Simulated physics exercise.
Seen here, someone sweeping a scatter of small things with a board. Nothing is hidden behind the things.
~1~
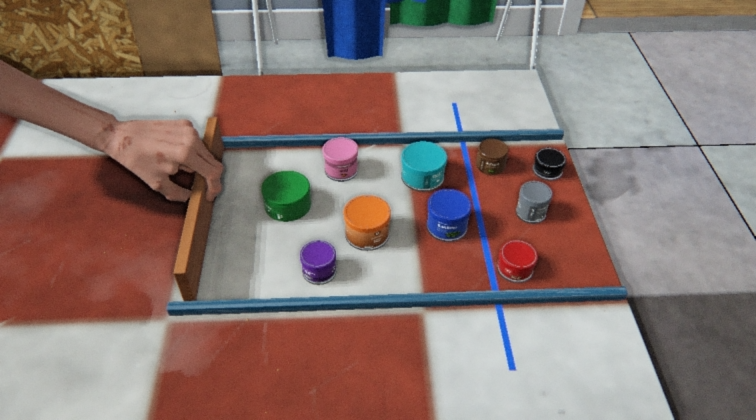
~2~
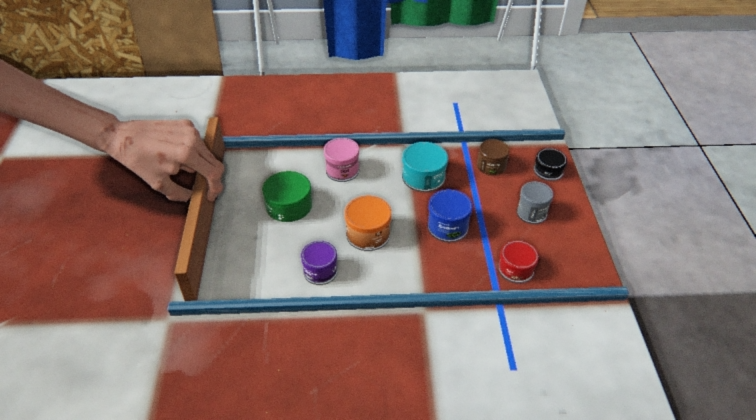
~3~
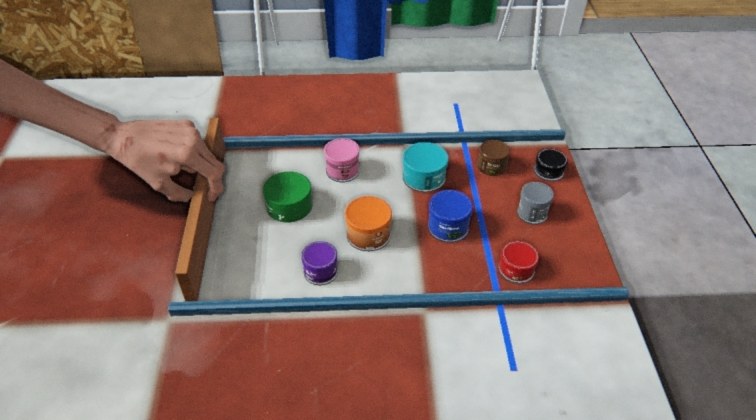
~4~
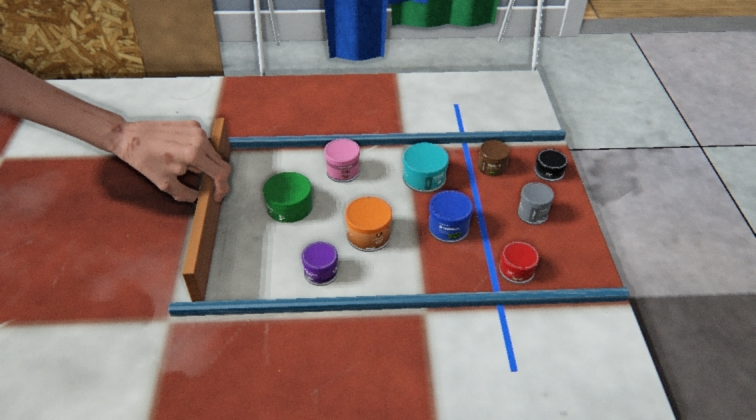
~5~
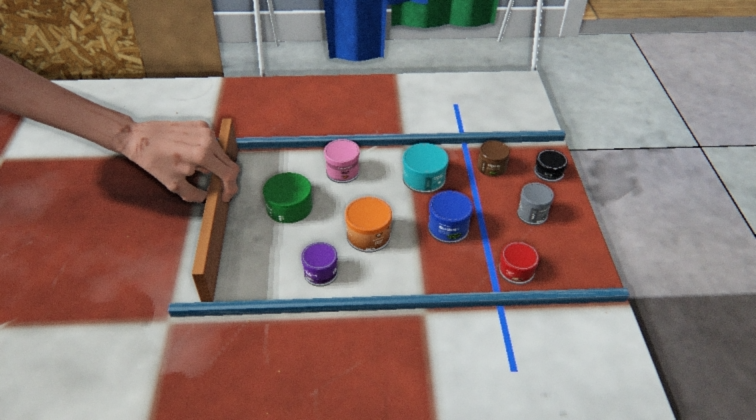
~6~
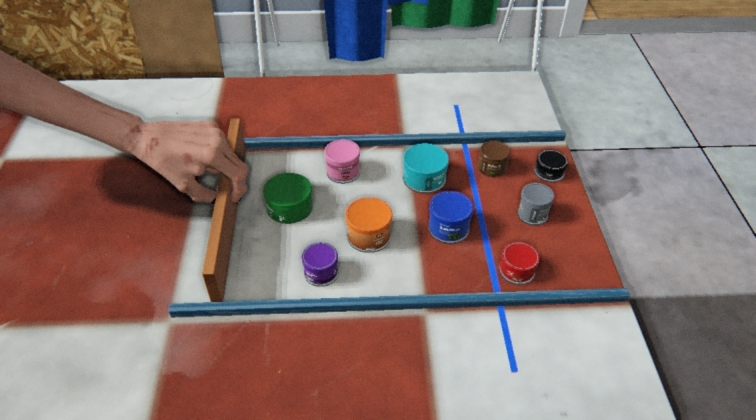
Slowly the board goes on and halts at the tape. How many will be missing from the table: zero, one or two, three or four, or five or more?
The number that fall off is zero.
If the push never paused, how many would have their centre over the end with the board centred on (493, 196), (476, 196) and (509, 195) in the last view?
Place by place, 0, 0 and 1.
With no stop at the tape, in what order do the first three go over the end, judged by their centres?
In order: The black tin, then the grey pot, then the blue pot.
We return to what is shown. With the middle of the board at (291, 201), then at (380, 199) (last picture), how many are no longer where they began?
1 and 5.
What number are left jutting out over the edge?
Overhanging: 0.
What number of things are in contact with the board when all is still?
4 of them.
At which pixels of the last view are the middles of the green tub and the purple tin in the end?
First (501, 192), then (510, 259).
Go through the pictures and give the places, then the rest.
Black tin (549, 164); grey pot (534, 202); brown tub (492, 157); board (202, 202); tape (478, 210), in the first frame.
Grey pot (534, 203); purple tin (320, 263), in the second frame.
Brown tub (493, 158); turquoise tin (425, 167), in the third frame.
Black tin (551, 165); board (210, 203), in the fourth frame.
Grey pot (535, 204); red pot (518, 263), in the fifth frame.
Black tin (551, 166); grey pot (535, 204); brown tub (494, 159); board (227, 203); tape (480, 212), in the sixth frame.
Early on, none off yet; black tin at rest near (551, 166); grey pot at rest near (535, 204); brown tub at rest near (494, 159).
Finally, the number that fall off is zero.
